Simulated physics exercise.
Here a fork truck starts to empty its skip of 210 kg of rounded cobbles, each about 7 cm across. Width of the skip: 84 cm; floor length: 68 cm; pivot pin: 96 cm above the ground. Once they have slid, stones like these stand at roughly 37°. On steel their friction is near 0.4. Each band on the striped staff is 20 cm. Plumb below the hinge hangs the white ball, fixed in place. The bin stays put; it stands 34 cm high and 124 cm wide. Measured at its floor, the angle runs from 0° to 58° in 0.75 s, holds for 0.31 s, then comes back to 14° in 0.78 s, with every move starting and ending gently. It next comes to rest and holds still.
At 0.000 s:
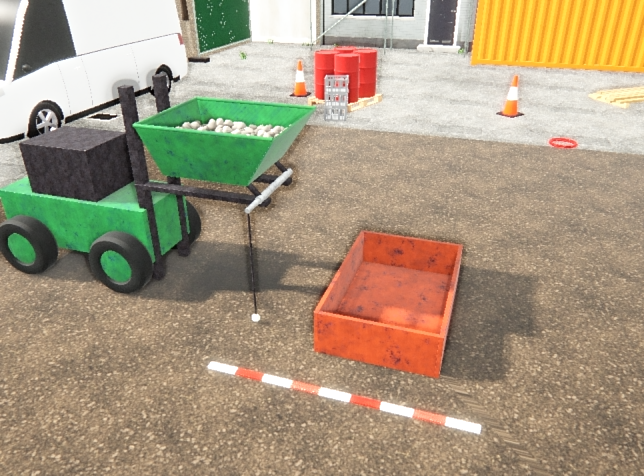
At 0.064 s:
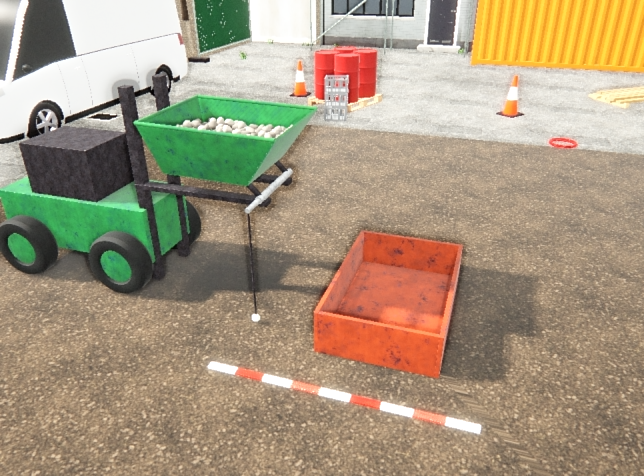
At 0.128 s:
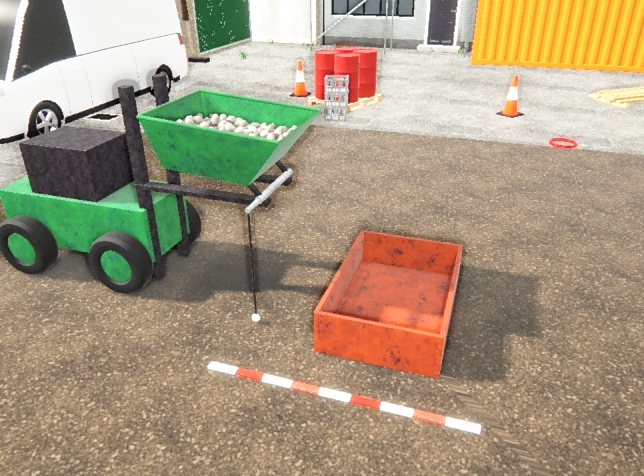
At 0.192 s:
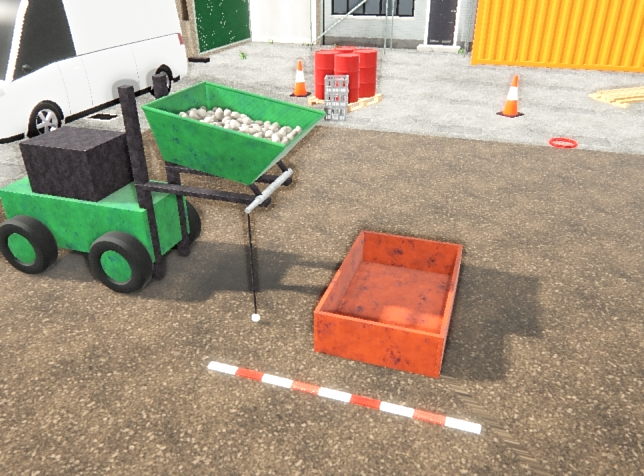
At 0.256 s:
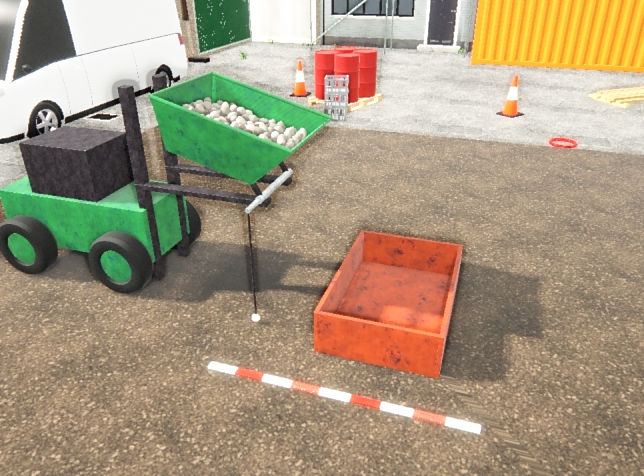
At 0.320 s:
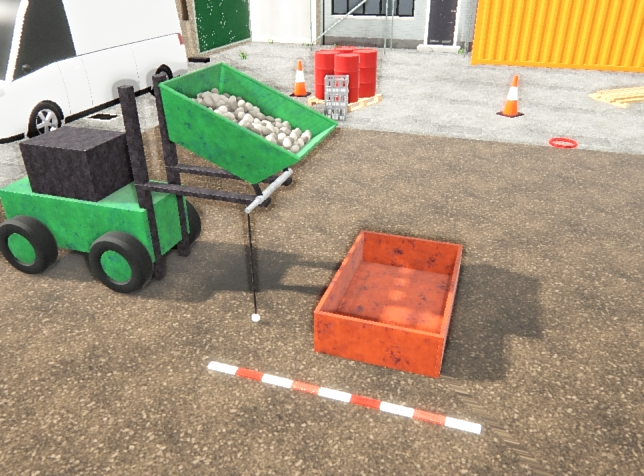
In a paved yard, a green fork truck gradually tilts its skip of pale rounded stones down toward the right, beside an orange open box.
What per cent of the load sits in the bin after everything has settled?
About 35 percent.
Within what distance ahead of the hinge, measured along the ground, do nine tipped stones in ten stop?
I'd put it at about 130 cm.
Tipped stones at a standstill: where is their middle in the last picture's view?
At about pixel (410, 309) in the last view.
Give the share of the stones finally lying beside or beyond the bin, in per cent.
Close to 0 percent of the load.
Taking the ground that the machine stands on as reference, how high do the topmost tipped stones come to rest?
The top ends up around 18 cm above the machine's ground.
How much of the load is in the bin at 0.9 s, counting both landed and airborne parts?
Some 0 per cent.
After 0.6 s the floor is at 49°; 100 % in the skip; the foremost stones are at (307, 169).
After 0.9 s the floor is at 58°; 99 % in the skip, 1 % in the bin; the foremost stones are at (345, 186).
After 2.3 s the floor is at 14°; 60 % in the skip, 2 % short of the bin, 37 % in the bin, 1 % beside or beyond the bin; the foremost stones are at (451, 310).
After 4.6 s the floor is at 14°; 60 % in the skip, 2 % short of the bin, 37 % in the bin, 1 % beside or beyond the bin; the foremost stones are at (453, 308).
